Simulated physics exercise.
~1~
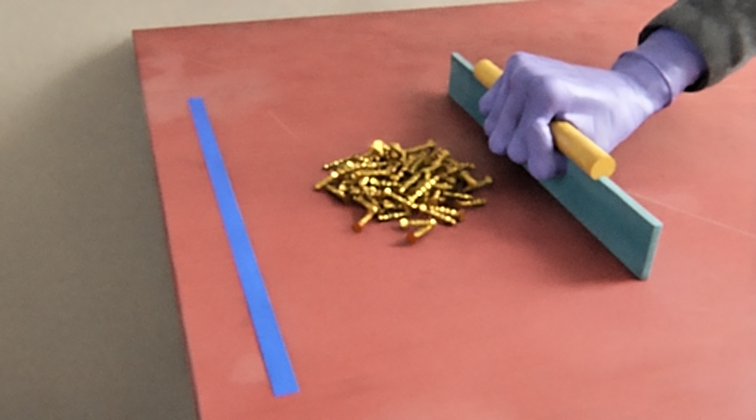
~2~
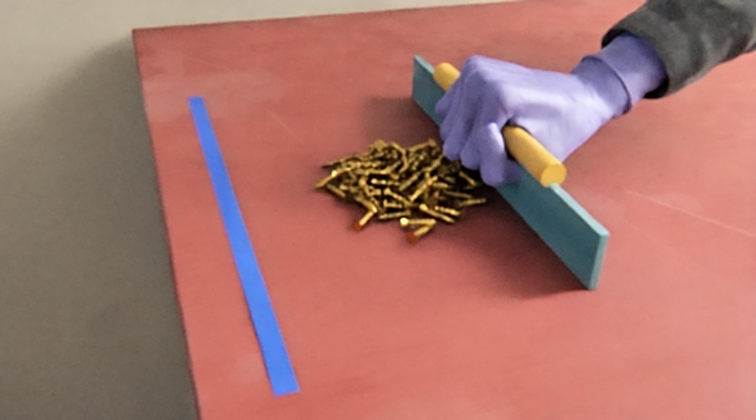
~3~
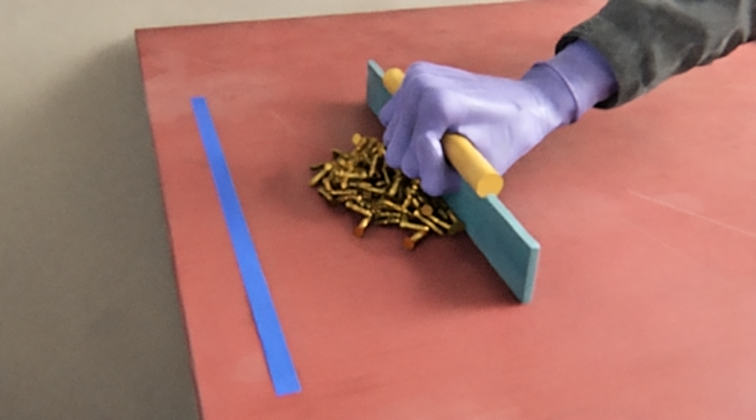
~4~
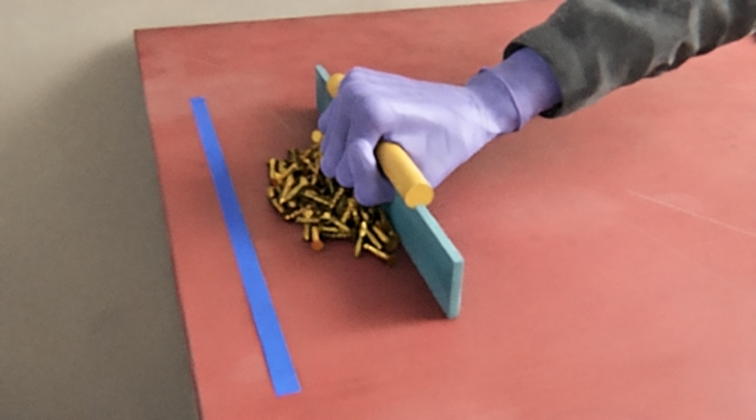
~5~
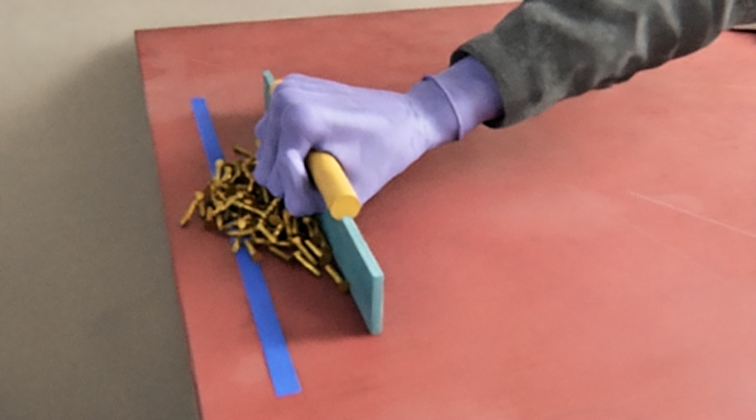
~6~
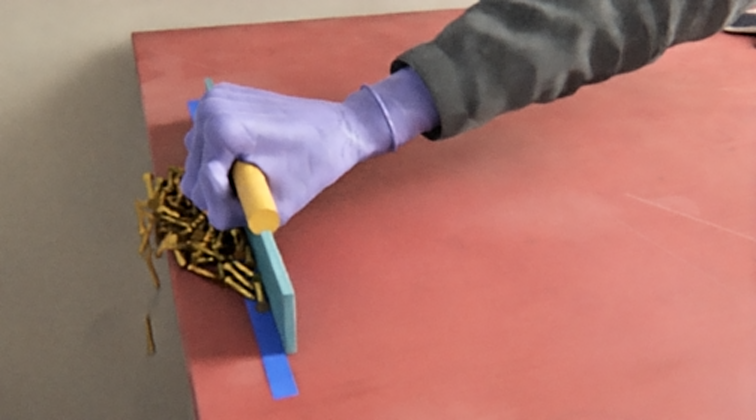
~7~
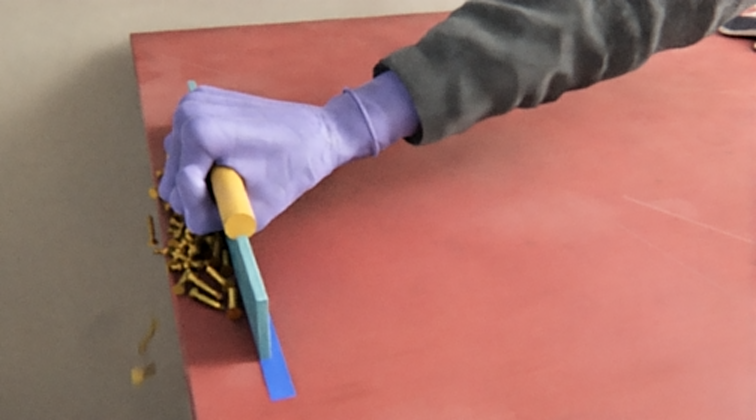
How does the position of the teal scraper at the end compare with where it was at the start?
At the start the scraper is on the right, behind the heap and well away from the blue tape. By the end it is far to the left, at the tape near the table's left edge.
On a red tabletop, a purple-gloved hand pushing brass-coloured screws left with a teal scraper, stopping at blue tape as some fall.
